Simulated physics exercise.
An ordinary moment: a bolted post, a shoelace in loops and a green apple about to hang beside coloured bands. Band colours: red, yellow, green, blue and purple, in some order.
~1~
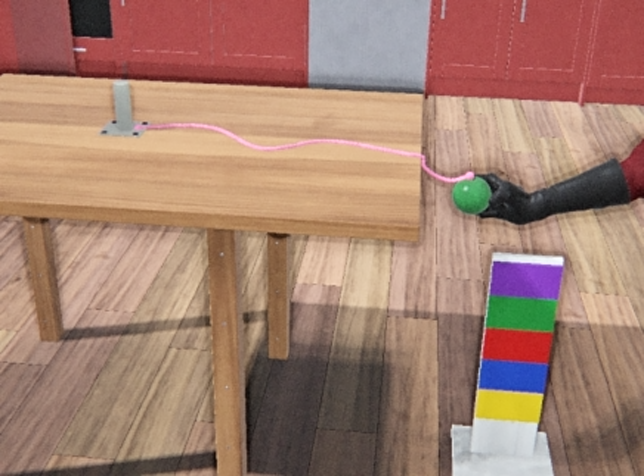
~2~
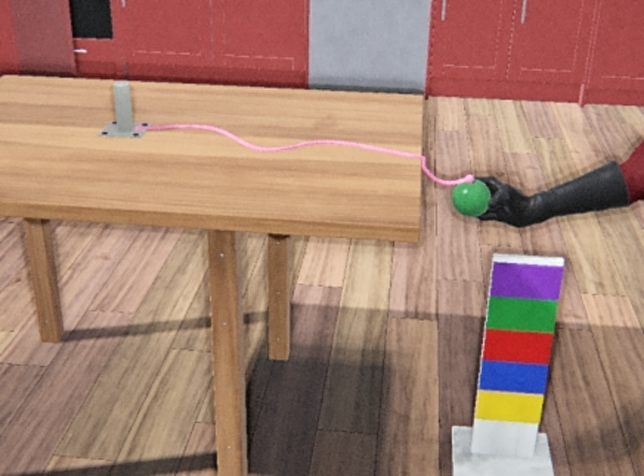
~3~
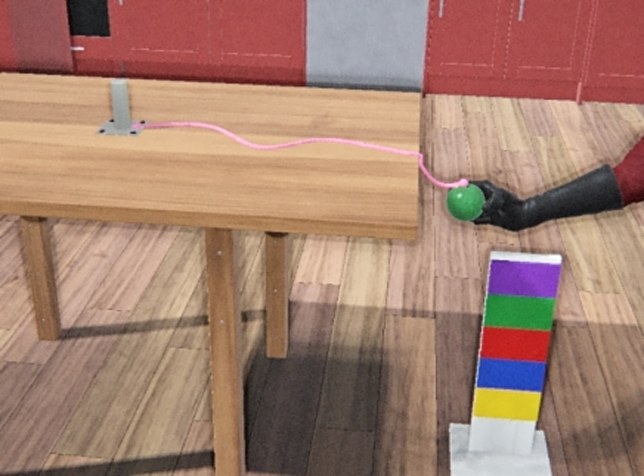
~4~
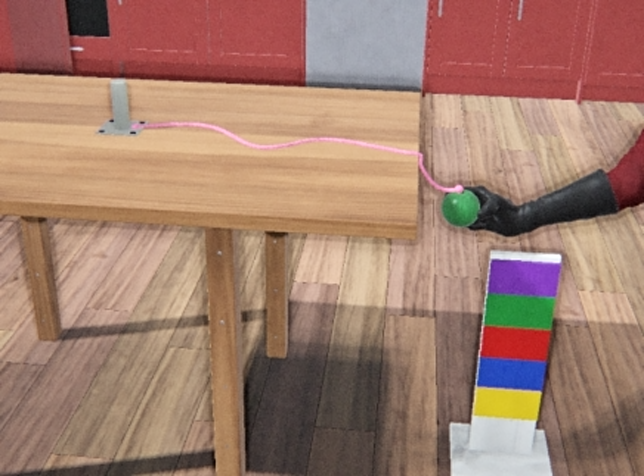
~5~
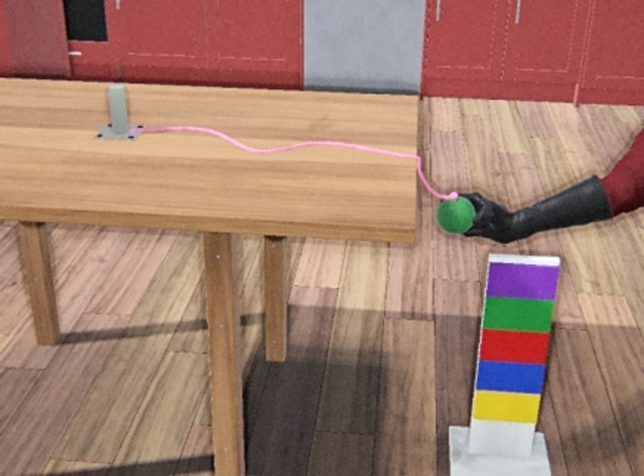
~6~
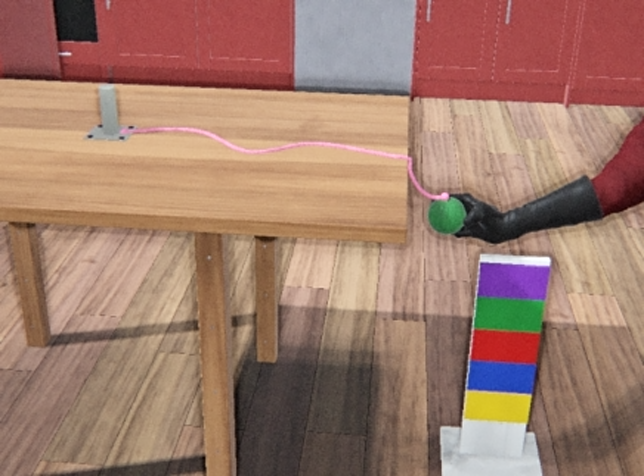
Beside a wooden table, a black-gloved hand slowly lowering a green ball on a pink cord slightly leftward near coloured bands.
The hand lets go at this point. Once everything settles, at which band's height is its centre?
Its centre settles level with the purple band.
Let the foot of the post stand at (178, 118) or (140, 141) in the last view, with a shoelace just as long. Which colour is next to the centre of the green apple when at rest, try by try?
Trial 1 - green; trial 2 - green.
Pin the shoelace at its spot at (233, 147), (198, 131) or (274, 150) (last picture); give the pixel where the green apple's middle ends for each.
Near (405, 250), then (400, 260), then (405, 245).
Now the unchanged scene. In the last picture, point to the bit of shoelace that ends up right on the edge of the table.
The one at (372, 152).
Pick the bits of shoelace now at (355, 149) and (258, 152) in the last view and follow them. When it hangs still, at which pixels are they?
They end up at (389, 156) and (284, 147).
Soon after, apple near (424, 261); level with purple.
Then, apple near (387, 265); level with purple.
Further on, apple near (390, 266); level with purple.
At rest, apple near (397, 268); level with purple. At purple.
